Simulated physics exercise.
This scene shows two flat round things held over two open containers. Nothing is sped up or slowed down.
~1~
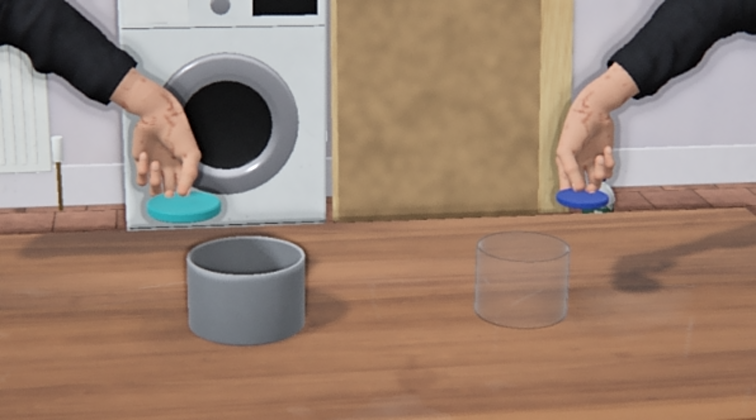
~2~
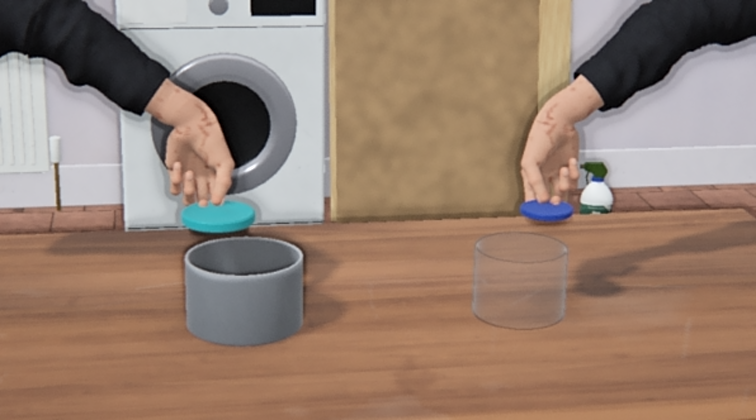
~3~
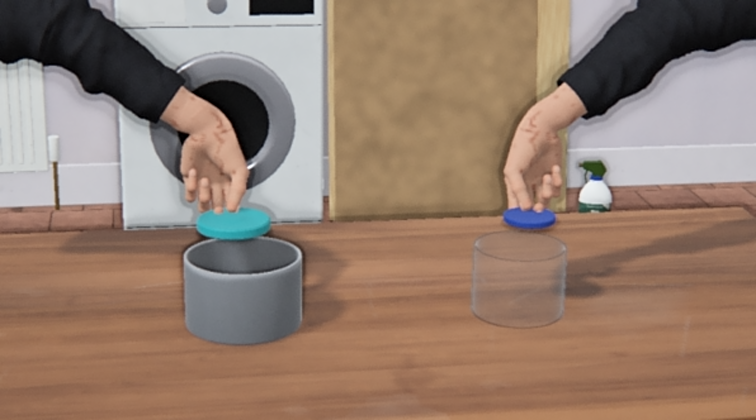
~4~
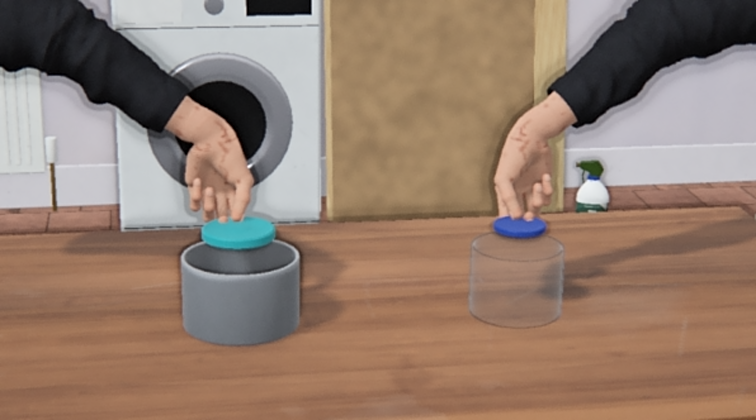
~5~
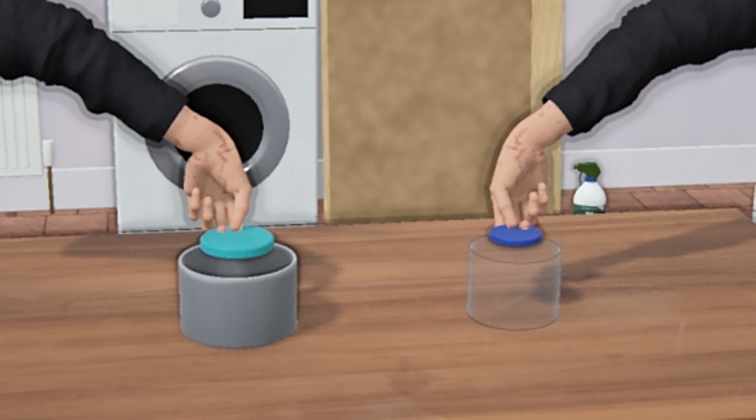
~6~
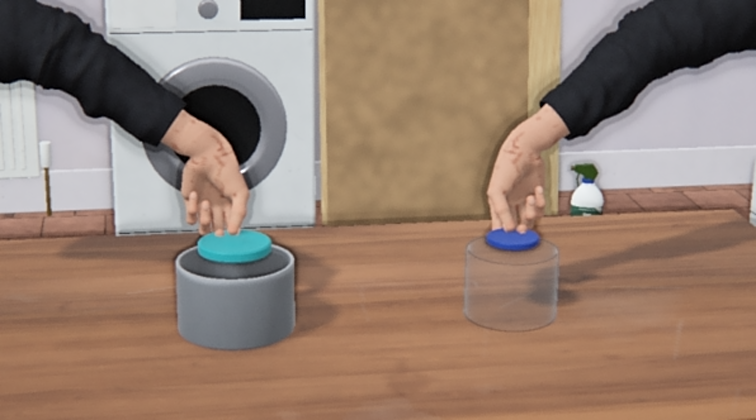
Two hands in black sleeves reach in from the left and right over a wooden table, seen from the front and slightly above, with a washing machine and brown panel behind. The left holds a turquoise disc over an open grey container, the right a smaller blue disc over a clear one. Both discs move inward and down to the container tops, still held, as the view shifts slightly.
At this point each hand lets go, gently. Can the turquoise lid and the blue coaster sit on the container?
Let go and you'll find the turquoise lid goes down into it and the blue coaster goes down into it.
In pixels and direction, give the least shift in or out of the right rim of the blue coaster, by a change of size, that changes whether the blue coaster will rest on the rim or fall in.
It takes a move of about 16 pixels to the right.
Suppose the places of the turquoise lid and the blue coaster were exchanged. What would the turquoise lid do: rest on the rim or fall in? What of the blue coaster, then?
Swapped, the turquoise lid tumbles in; the blue coaster tumbles in.
Then, 0.18 s on from there, turquoise lid on its way down near (236, 313); blue coaster on its way down near (510, 304).
Then, 0.30 s on from there, turquoise lid on its way down near (236, 315); blue coaster on its way down near (510, 297).
In the end, the turquoise lid drops inside, near (236, 321); the blue coaster drops inside, near (510, 307).
